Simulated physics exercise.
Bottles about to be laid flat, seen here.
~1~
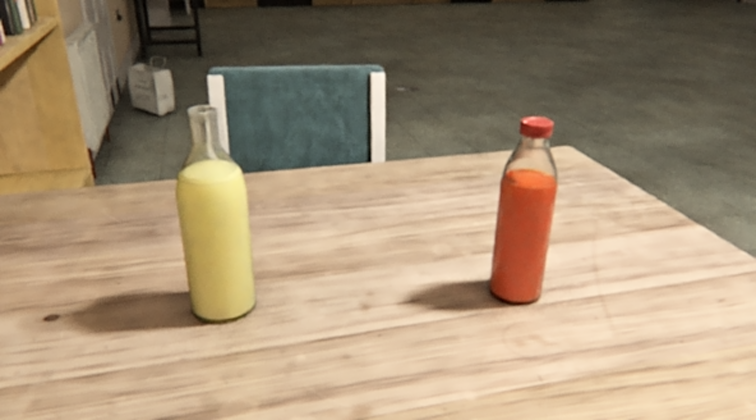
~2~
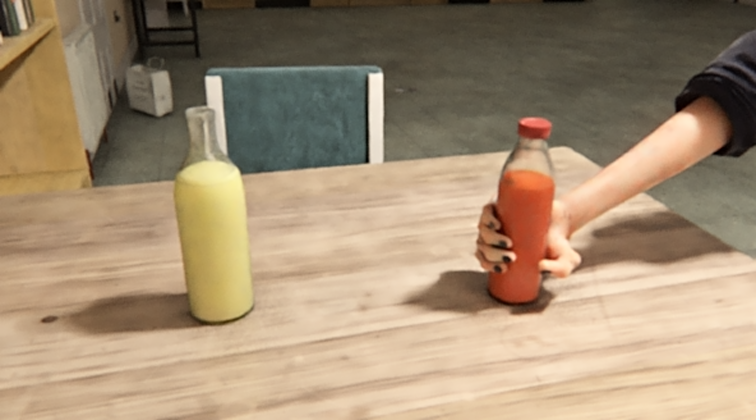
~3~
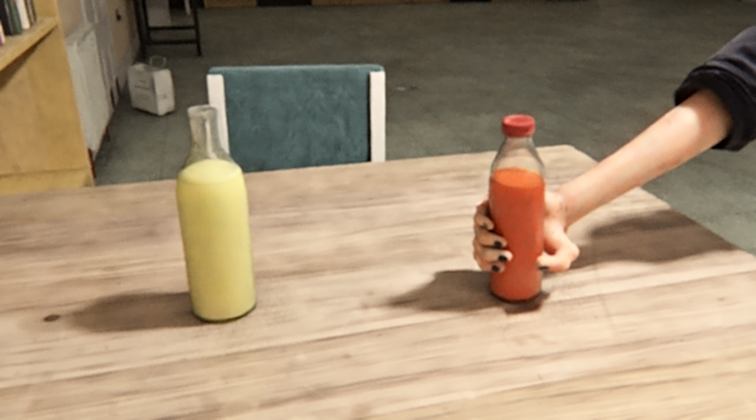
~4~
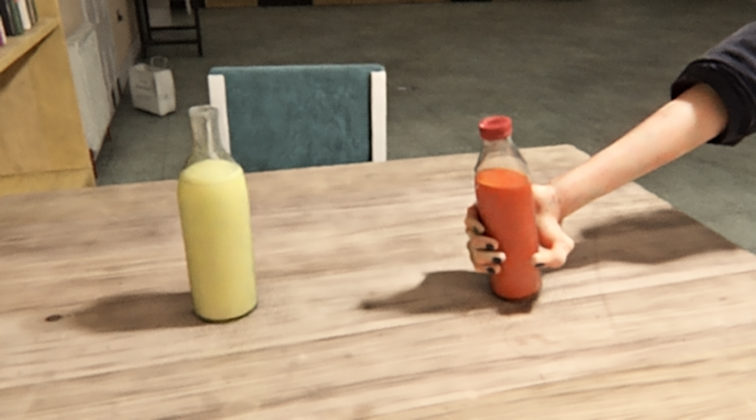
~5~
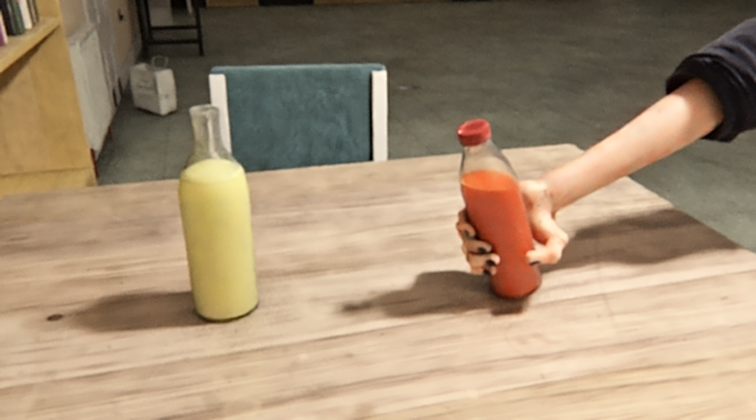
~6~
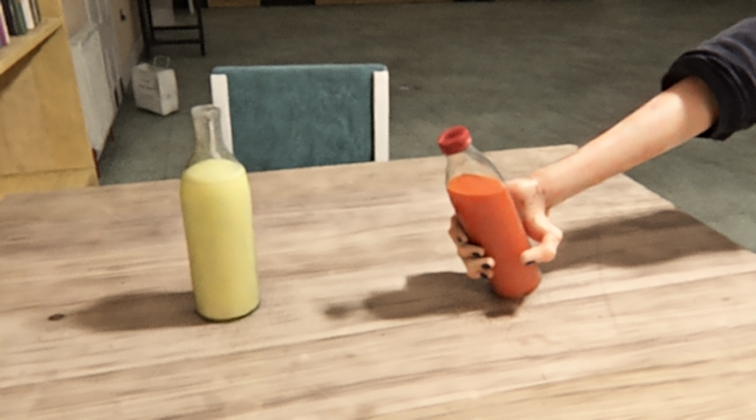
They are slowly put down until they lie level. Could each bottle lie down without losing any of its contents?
Left: No; right: Yes.
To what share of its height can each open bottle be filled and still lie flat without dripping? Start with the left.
Around 24 percent for the first, 24 percent for the second.
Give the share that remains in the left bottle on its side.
35 in a hundred, give or take.
Next, the right bottle is nearly down; right bottle, dry at the neck.
After that, the right bottle lies flat; right bottle, dry at the neck.
Finally, both lie flat; right bottle, dry at the neck; left bottle, some has come out.
